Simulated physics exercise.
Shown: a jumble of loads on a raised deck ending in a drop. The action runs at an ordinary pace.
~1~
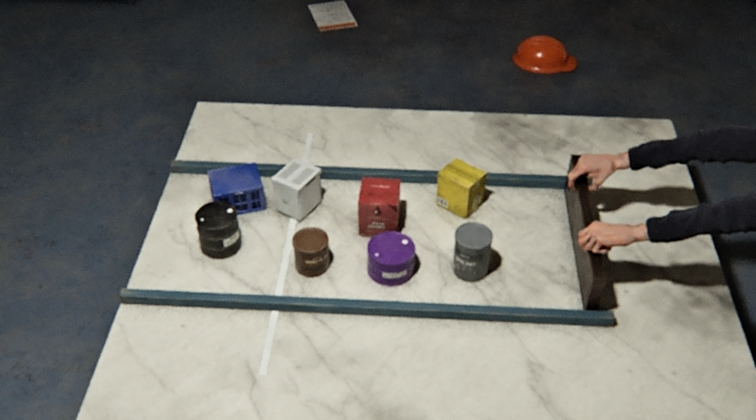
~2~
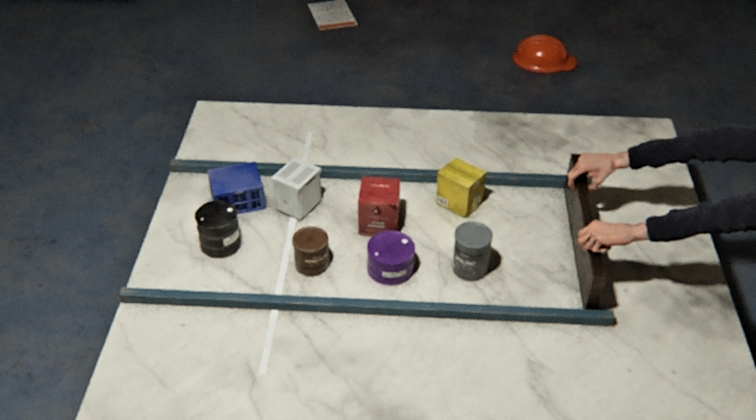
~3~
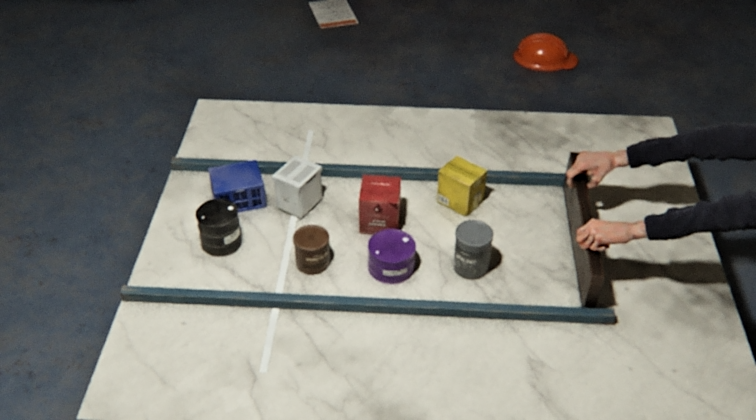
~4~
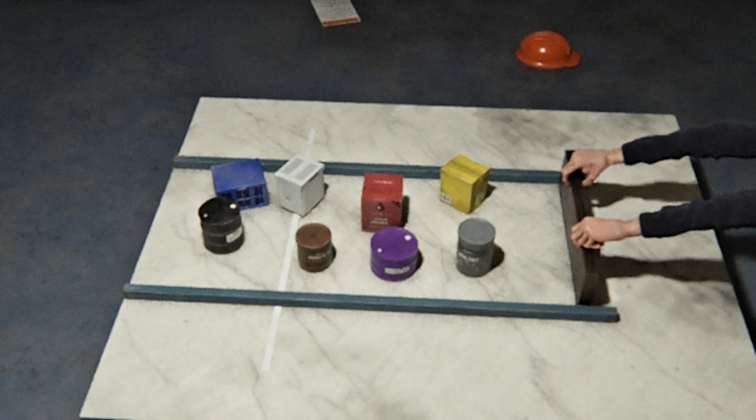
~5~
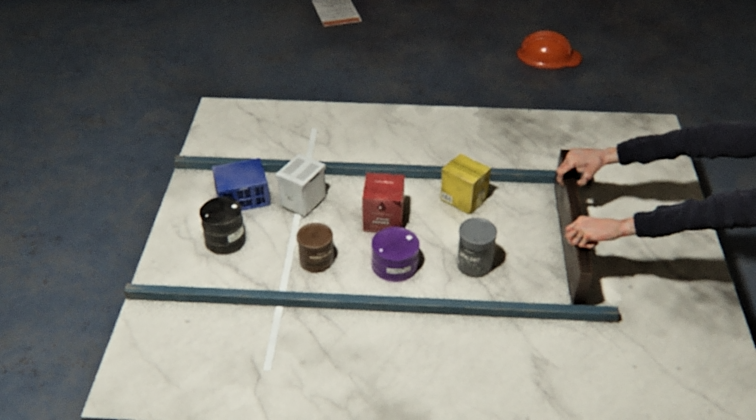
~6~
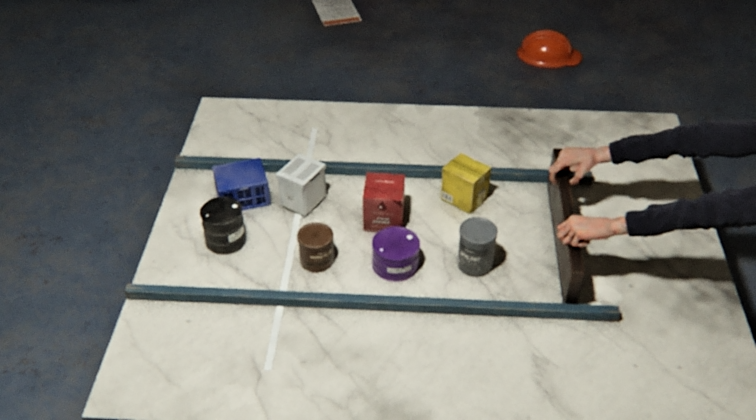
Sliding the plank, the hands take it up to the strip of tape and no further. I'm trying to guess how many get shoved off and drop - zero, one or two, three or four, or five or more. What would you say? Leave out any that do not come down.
Not a single one falls.
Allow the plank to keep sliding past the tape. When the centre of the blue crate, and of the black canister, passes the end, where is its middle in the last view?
When the blue crate crosses, the middle is near (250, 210); when the black canister crosses, near (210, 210).
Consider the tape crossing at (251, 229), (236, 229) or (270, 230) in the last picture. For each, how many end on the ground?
Counts per try, in order: 0 / 1 / 0.
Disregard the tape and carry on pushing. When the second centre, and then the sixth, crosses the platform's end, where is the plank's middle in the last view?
At (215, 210) for the second, at (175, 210) for the sixth.
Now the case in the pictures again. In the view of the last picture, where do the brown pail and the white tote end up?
One ends up near (191, 255) and the other near (245, 185).
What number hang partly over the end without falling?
0.
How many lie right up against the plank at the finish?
The answer is 3.
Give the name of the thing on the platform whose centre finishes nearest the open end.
Blue crate.
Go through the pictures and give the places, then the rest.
The first frame shows black canister (219, 230); blue crate (237, 190); white tote (298, 191); plank (583, 230); tape (290, 236).
The second frame shows blue crate (237, 189); plank (583, 229).
The third frame shows white tote (298, 188); brown pail (312, 250).
The fourth frame shows black canister (222, 226); purple canister (394, 254).
The fifth frame shows blue crate (241, 186); grey pail (476, 248).
The sixth frame shows black canister (224, 226); blue crate (241, 186); white tote (302, 186); plank (564, 224); tape (295, 231).
Soon after, none off yet; black canister at rest near (224, 226); blue crate at rest near (241, 186); white tote at rest near (302, 186).
After that, none off yet; black canister moving near (222, 224); blue crate at rest near (241, 186); white tote displaced a little near (290, 186).
In the end, the number that fall off is zero.
